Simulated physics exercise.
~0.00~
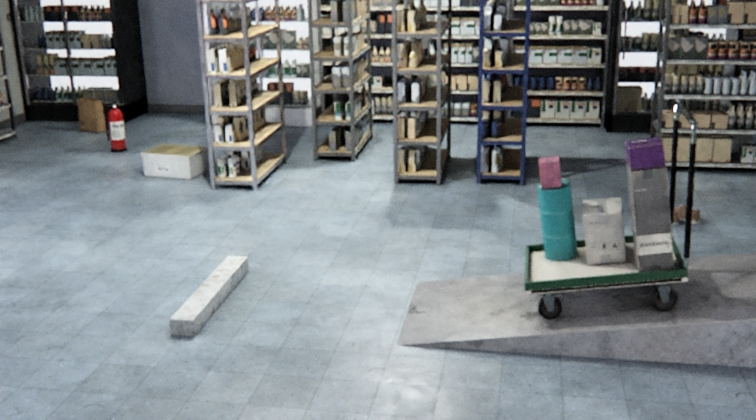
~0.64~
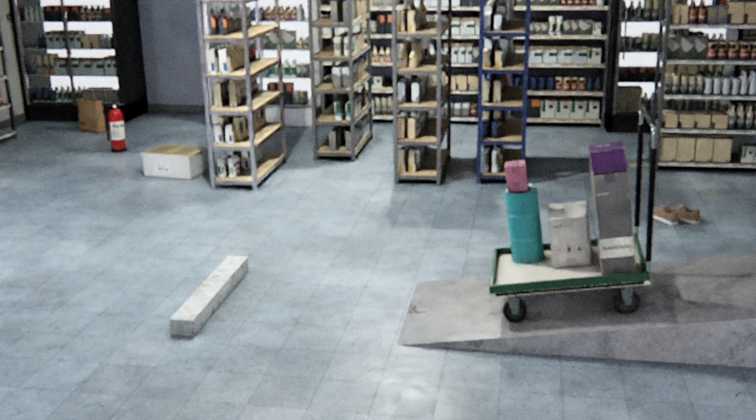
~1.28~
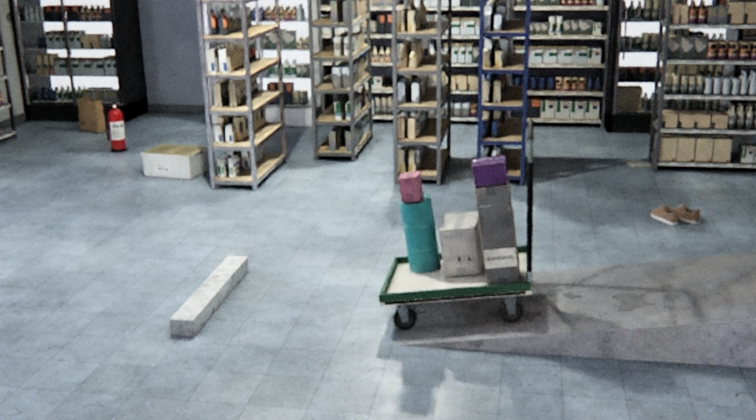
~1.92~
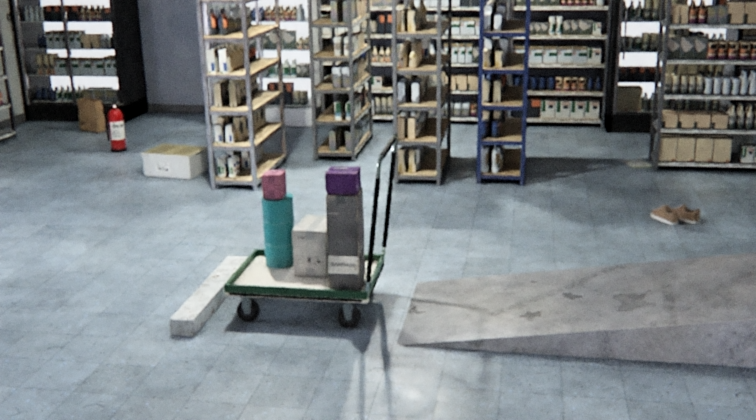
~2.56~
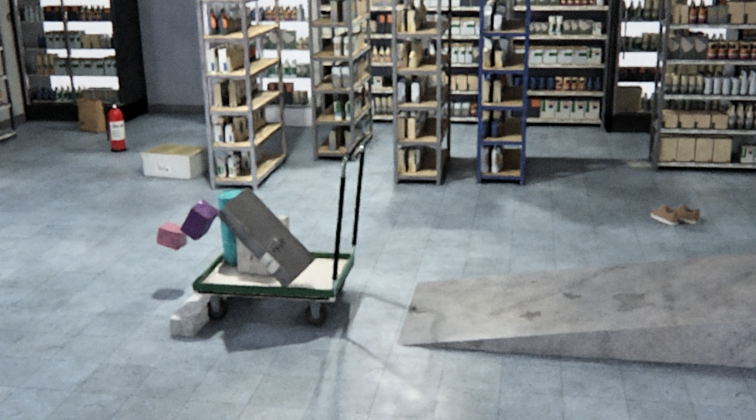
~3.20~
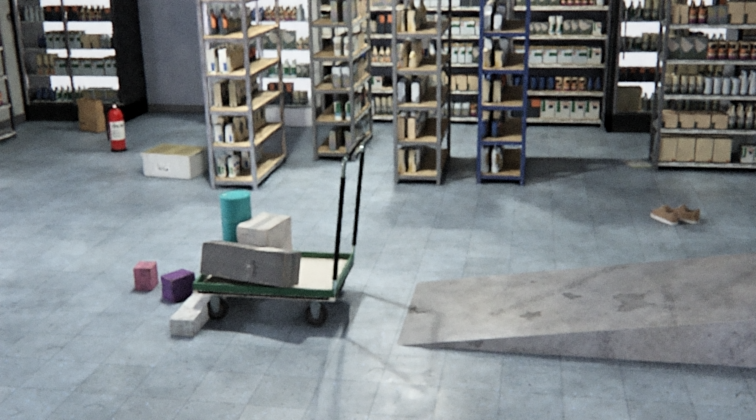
The clip shows a loaded flat trolley rolling left down a ramp and across a shop floor until it stops against a pale kerb, where the pink box and purple parcel tumble off ahead, the grey box topples onto the deck, and the turquoise canister and white box stay upright aboard.
